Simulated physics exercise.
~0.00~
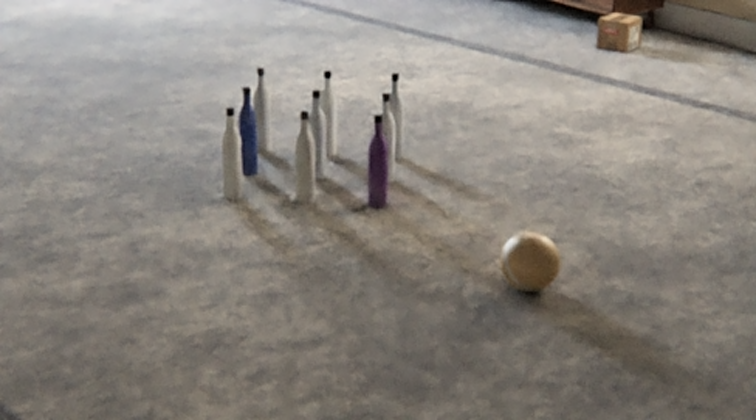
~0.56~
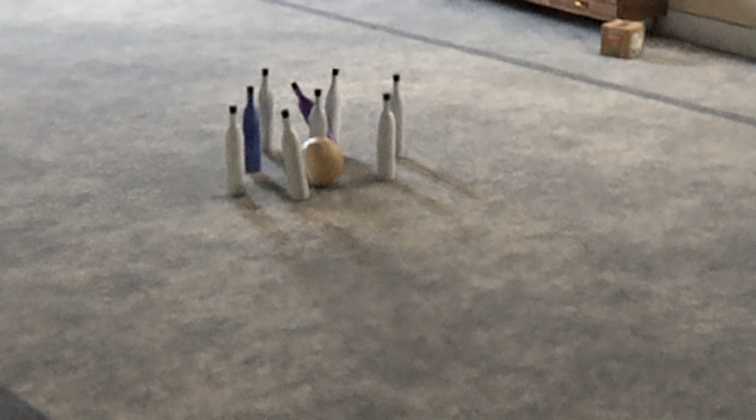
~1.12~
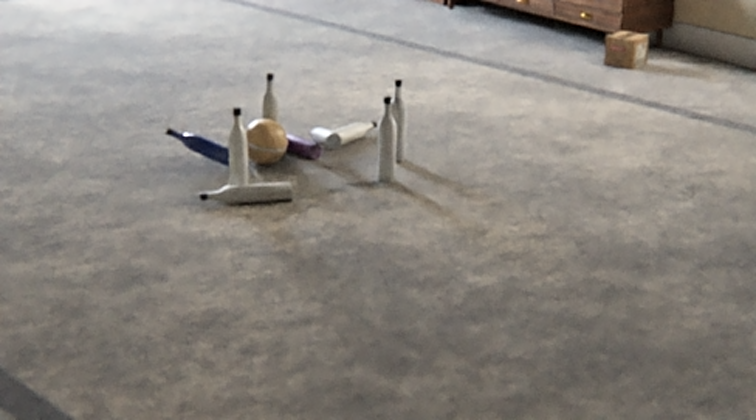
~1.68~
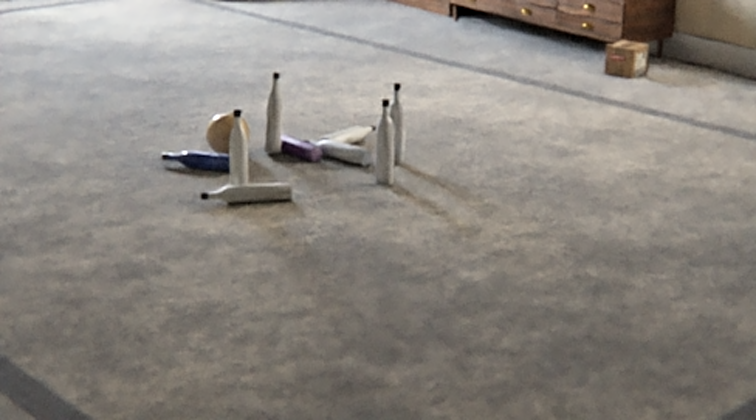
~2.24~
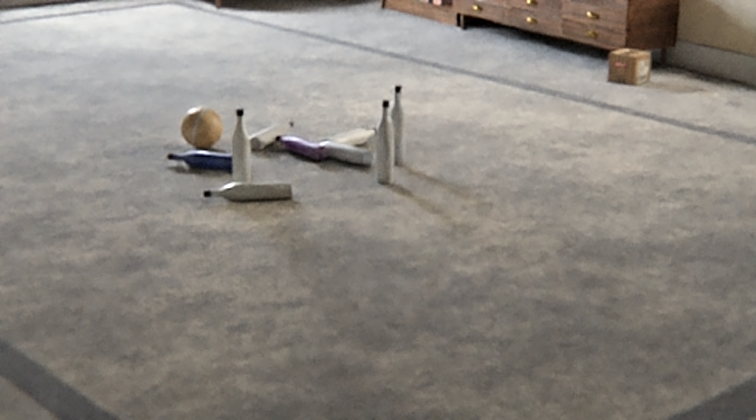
A pale wooden ball rolled left across the floor into a group of white, blue and purple bottles, knocking the purple one down, then the blue and several white ones, and rolled out beyond them, leaving three white bottles standing.
